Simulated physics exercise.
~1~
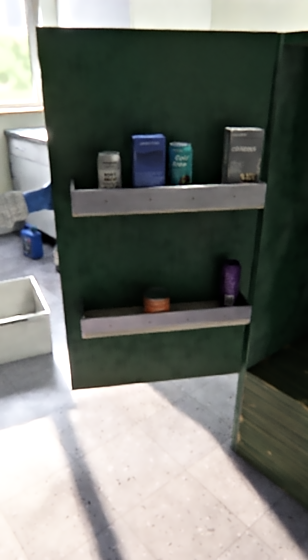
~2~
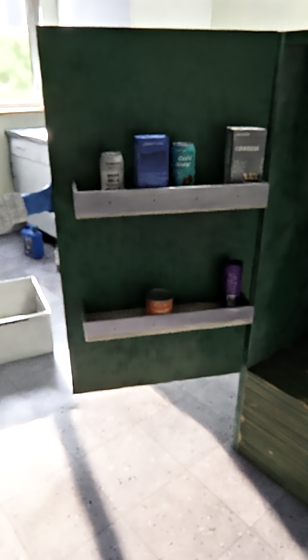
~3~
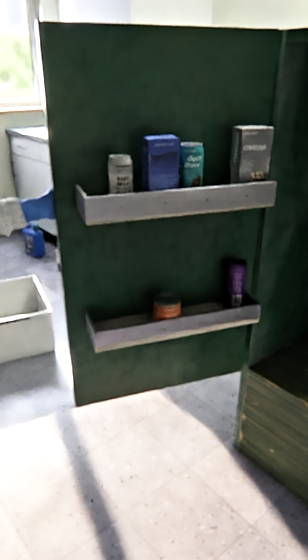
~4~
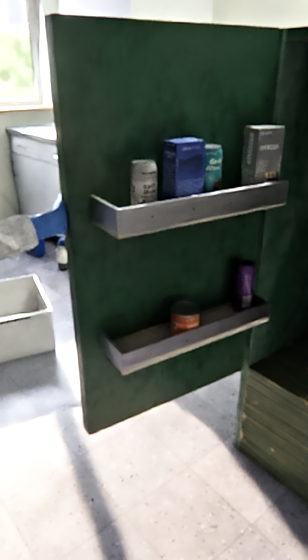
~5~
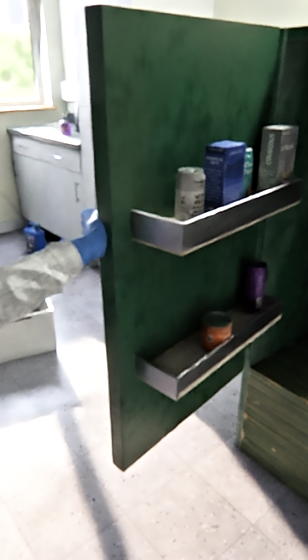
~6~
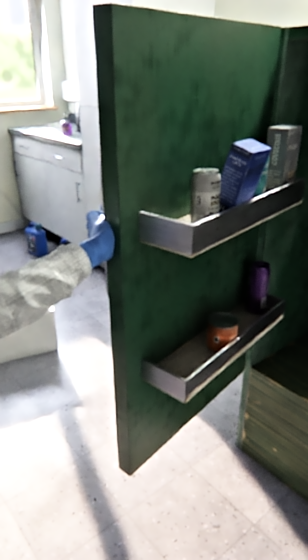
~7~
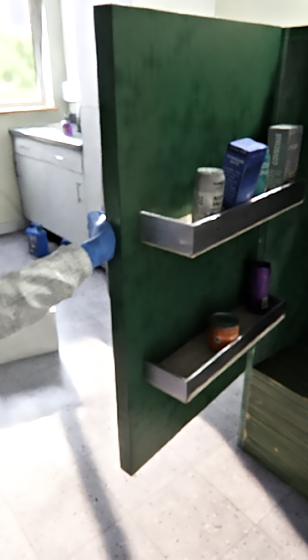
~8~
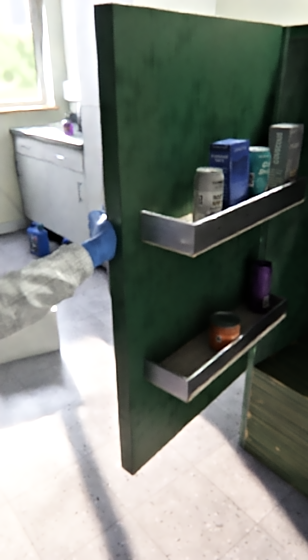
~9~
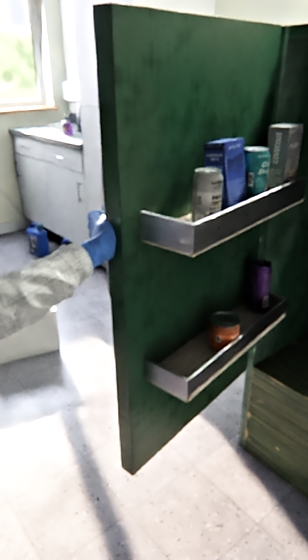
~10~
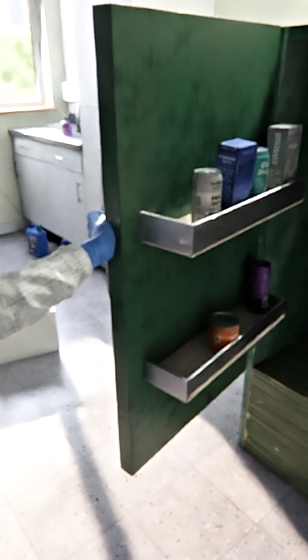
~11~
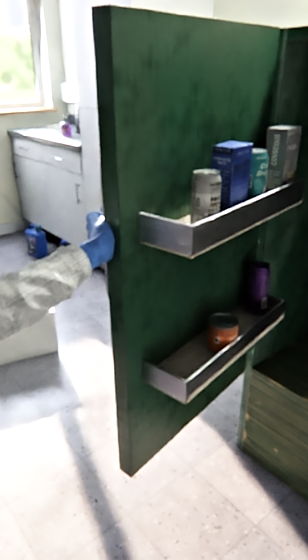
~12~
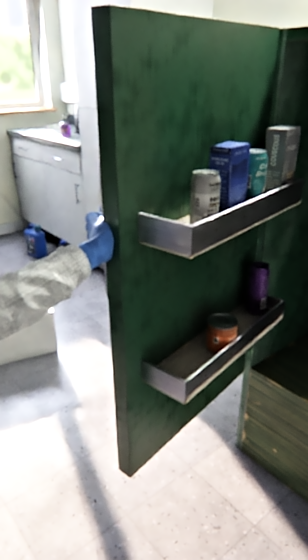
Gloved hand swinging a green cabinet door partway and holding it still, a blue carton rocking before settling upright on its rack.
